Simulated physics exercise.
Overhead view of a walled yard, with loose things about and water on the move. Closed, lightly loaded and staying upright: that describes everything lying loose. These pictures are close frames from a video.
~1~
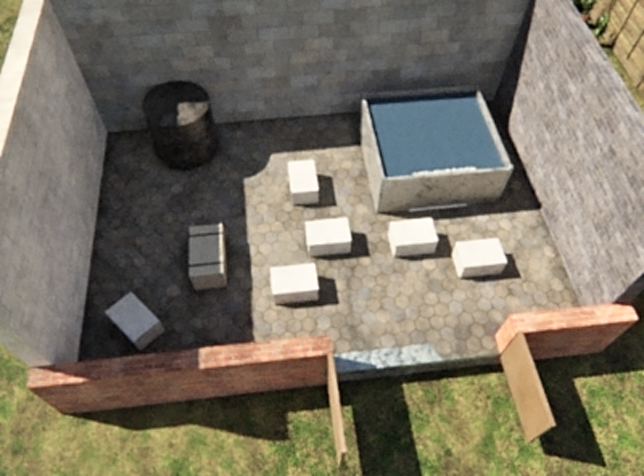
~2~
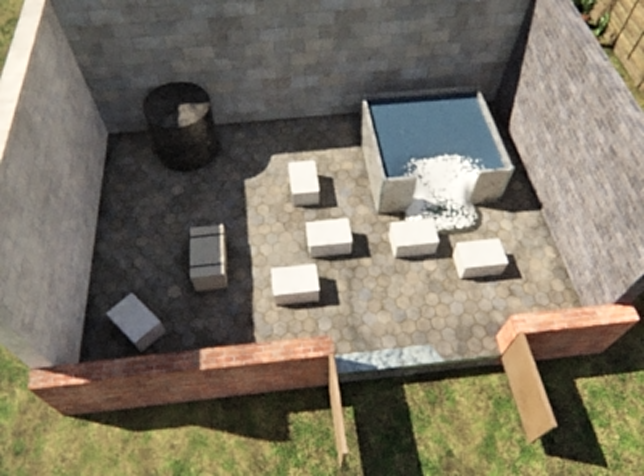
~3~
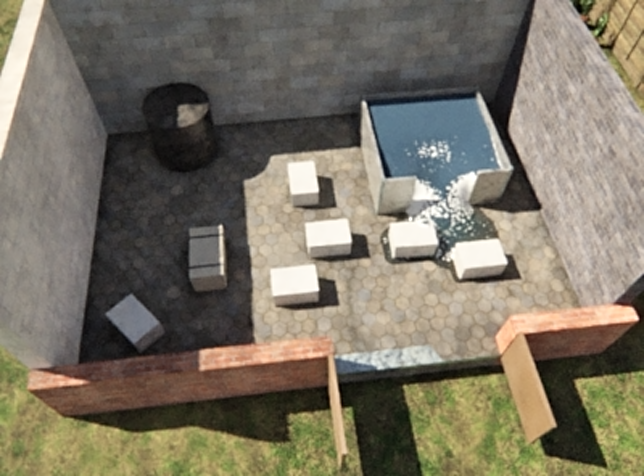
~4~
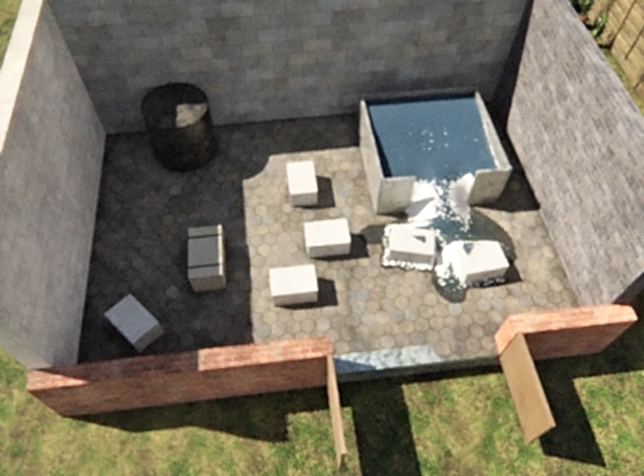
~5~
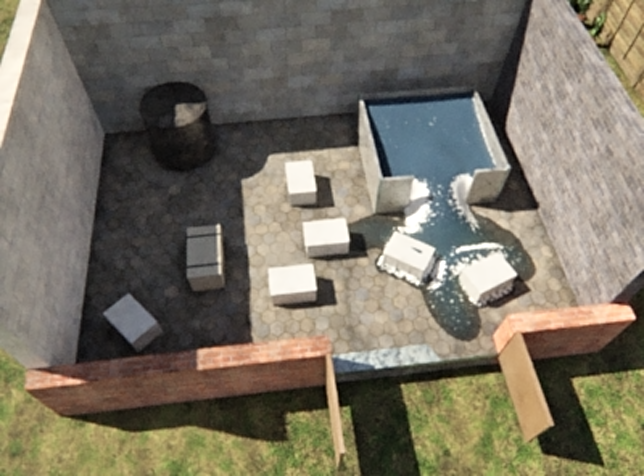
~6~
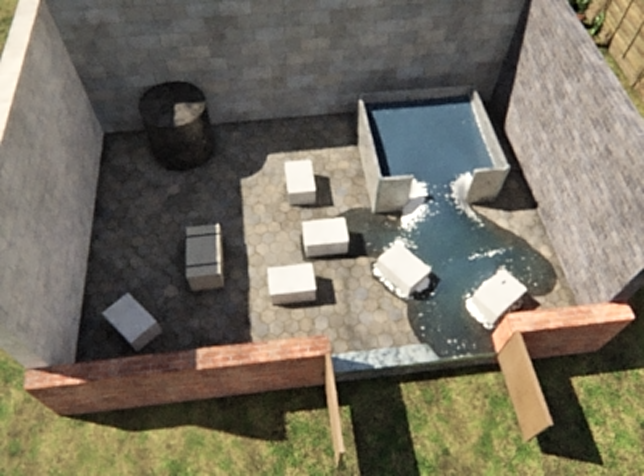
The video shows a walled yard with scattered pale blocks and a dark barrel as water bursts through the front of a raised tank, spreads across the paving, and pushes the two nearest blocks toward the low brick wall.
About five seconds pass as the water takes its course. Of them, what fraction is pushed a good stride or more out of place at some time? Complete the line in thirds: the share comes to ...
The share comes to less than a third.
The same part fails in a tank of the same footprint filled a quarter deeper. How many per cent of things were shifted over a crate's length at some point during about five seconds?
30 per cent or so.
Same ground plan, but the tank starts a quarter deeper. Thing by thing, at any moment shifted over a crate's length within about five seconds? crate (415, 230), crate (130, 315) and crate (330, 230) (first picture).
Note, in sequence: Past that mark / within that / within that.
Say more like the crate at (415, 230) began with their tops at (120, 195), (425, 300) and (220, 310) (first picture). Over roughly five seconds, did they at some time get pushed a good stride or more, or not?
Per listing: Largely stays, cleared out, largely stays.
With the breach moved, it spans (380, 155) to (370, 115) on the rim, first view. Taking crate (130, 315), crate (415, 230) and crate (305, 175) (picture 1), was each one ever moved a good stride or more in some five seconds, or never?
Order as asked: Sent that far; not sent that far; sent that far.
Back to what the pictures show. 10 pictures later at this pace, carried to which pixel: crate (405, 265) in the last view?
(338, 334).
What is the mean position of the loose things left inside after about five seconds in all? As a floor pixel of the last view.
Somewhere near (268, 273) in the last view.
A moment on, 2 of 7 are well off their spots; 0 afloat.
Next, 2 of 7 are well off their spots; 1 afloat.
Later, 2 of 7 are well off their spots; 0 afloat.
In the end, 2 of 7 are well off their spots, and 2 have been at some point; 0 afloat.
